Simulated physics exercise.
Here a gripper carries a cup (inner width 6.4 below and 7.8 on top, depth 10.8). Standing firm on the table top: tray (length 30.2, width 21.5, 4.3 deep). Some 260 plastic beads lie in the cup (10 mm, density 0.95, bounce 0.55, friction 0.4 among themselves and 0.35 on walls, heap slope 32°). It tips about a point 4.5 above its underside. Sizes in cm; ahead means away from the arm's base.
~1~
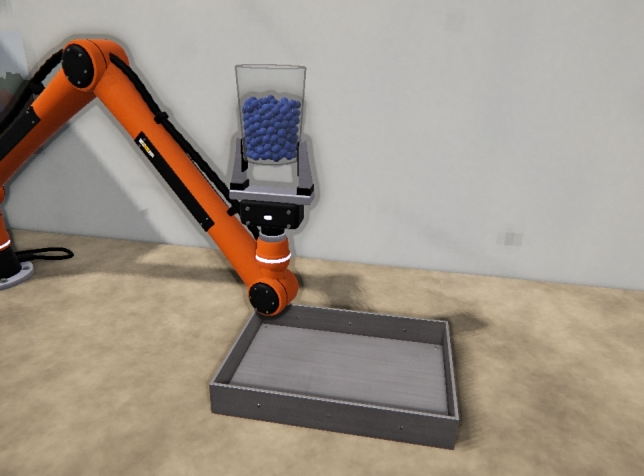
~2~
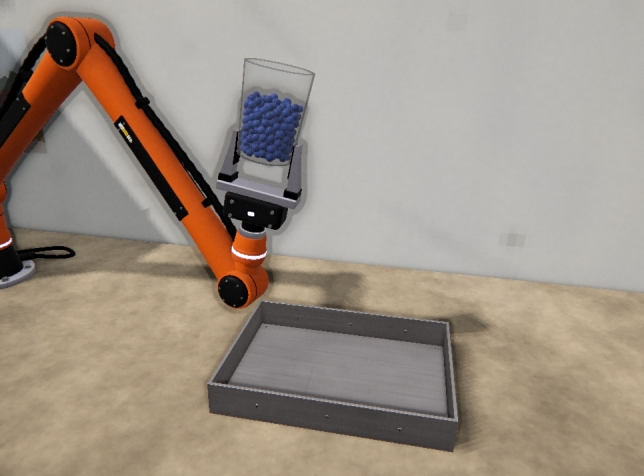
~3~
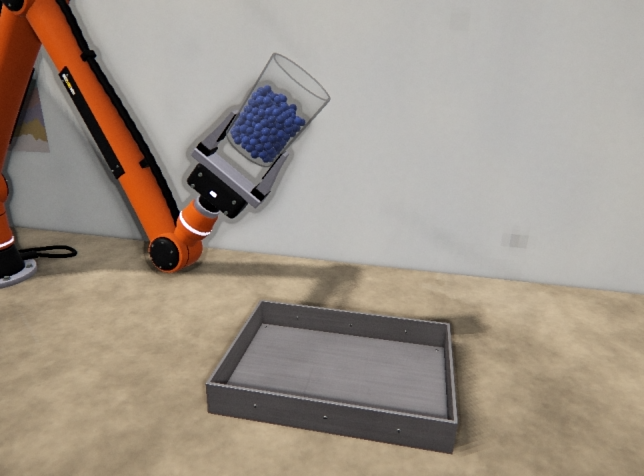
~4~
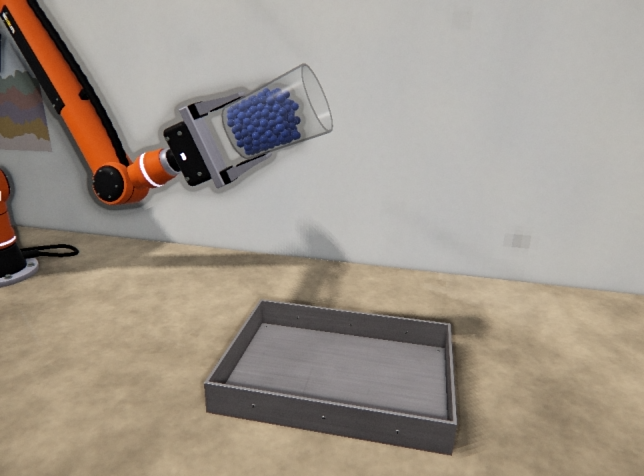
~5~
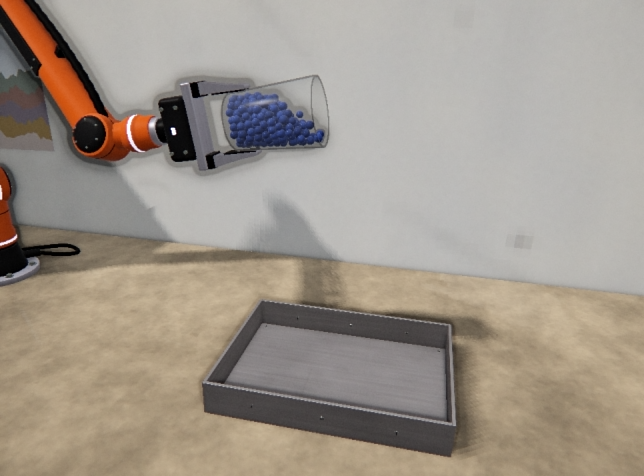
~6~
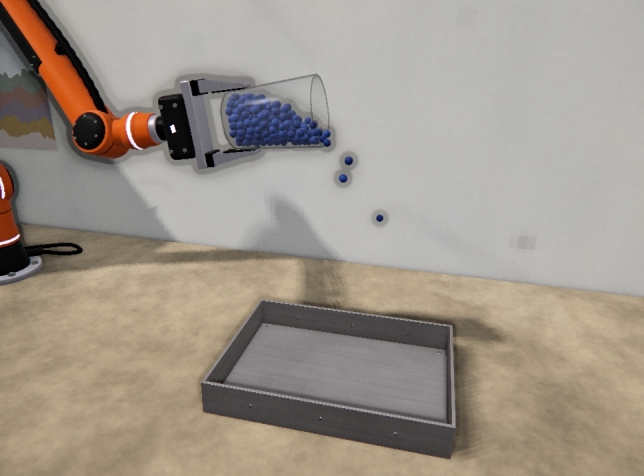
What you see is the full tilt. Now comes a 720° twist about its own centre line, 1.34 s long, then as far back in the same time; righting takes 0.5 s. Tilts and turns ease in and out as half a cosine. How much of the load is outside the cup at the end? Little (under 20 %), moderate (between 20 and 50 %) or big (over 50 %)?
Answer: Big; over 50 % of the plastic beads finish outside the cup.
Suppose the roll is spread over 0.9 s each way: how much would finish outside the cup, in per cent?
Then about 50 per cent.
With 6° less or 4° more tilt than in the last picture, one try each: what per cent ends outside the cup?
About 30 and 80 per cent.
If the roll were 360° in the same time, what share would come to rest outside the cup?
It would be near 50 per cent.
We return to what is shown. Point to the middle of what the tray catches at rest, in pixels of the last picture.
Near (379, 382).
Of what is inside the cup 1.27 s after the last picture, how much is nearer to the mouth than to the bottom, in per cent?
About 35 per cent.
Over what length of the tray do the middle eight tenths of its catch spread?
Roughly 24 cm.
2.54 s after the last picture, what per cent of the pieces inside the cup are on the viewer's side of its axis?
Roughly 70 per cent.
Then, 1.27 s later, tipped 81°, highest piece 38 above the table; 155 in the cup, 91 in the tray, 4 on the table or floor, 14 in flight or on a rim.
Then, 2.54 s later, tipped 81°, highest piece 38 above the table; 144 in the tray, 104 in the cup, 5 on the table or floor, 11 in flight or on a rim.
Then, 3.38 s later, upright, highest piece 37 above the table; 158 in the tray, 100 in the cup, 6 on the table or floor.
Then, 4.08 s later, upright, highest piece 37 above the table; 158 in the tray, 100 in the cup, 6 on the table or floor.
At rest, 158 in the tray, 100 in the cup, 6 on the table or floor. That is 62 % outside the cup.
